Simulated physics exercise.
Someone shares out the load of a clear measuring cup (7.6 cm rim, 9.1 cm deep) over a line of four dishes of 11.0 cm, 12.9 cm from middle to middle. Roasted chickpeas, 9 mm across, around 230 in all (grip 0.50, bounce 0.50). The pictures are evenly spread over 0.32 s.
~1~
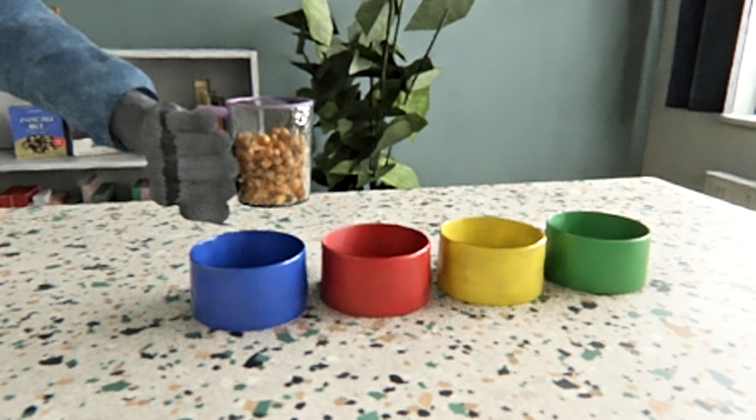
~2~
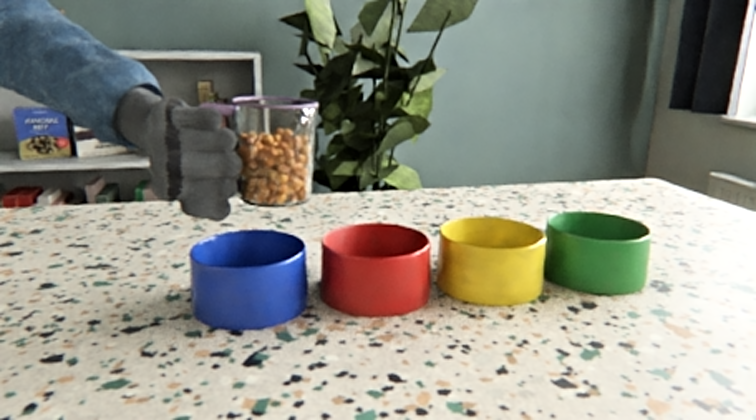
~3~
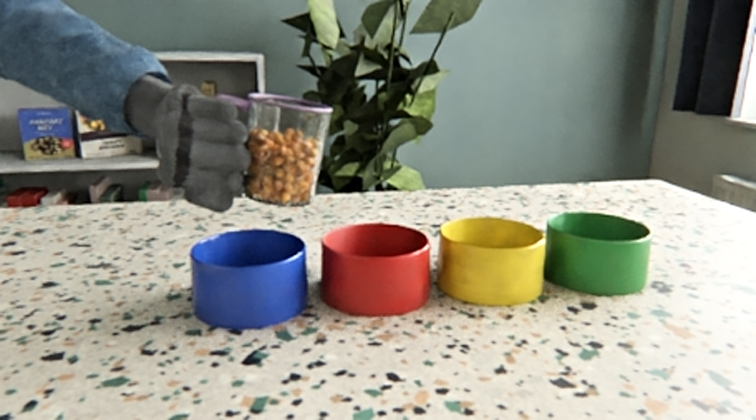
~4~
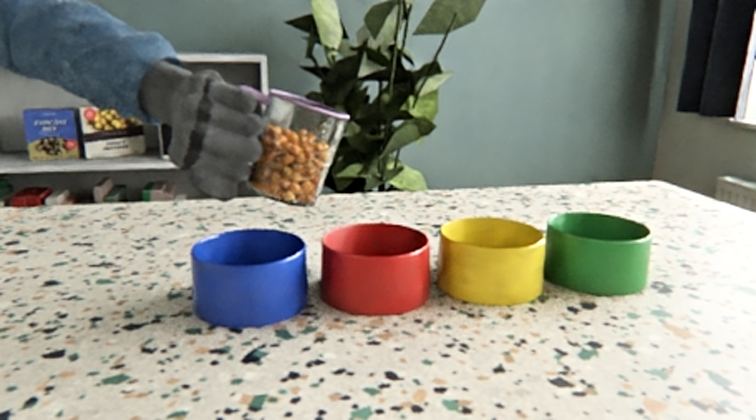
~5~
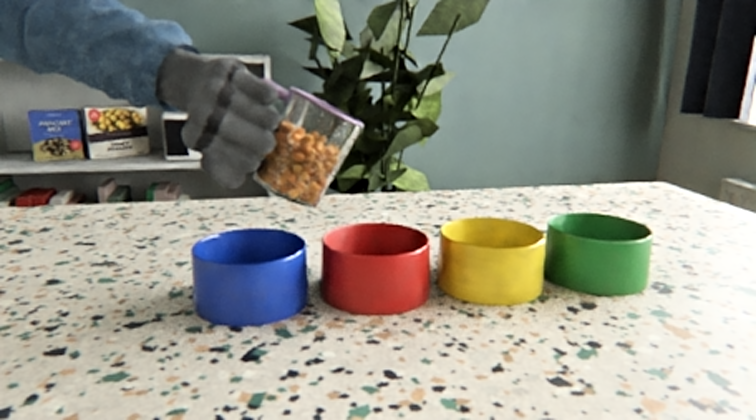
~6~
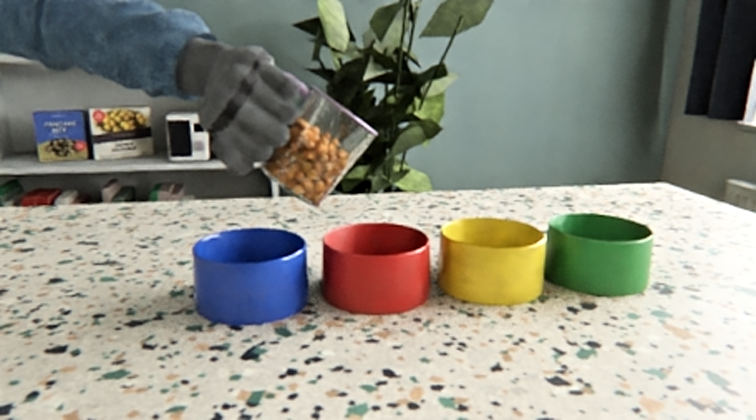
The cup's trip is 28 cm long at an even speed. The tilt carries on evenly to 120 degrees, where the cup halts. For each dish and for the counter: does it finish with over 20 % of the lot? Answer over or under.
Red dish: Under; blue dish: Under; green dish: Under; yellow dish: Over; on the counter: Under.
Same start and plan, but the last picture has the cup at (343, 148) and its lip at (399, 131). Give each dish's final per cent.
Red 0; blue 0; green 80; yellow 10.
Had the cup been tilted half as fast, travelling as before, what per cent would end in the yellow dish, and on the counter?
Then: Yellow 0, counter 0.
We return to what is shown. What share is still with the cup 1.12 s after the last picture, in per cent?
Some 0 per cent of the load.
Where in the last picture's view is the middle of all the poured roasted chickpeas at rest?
Around (501, 267).
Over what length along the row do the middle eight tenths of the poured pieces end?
Roughly 6 cm.
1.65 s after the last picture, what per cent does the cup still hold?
Roughly 0 per cent.
Then, 0.67 s after the last picture, tilt 120 degrees; cup holds 70 %, yellow 30 %.
Then, 1.12 s after the last picture, tilt 120 degrees; cup holds 0 %, yellow 100 %.
Then, 1.65 s after the last picture, tilt 120 degrees; cup holds 0 %, yellow 100 %.
In the end, red 0 %, blue 0 %, green 0 %, yellow 100 %, counter 0 %.
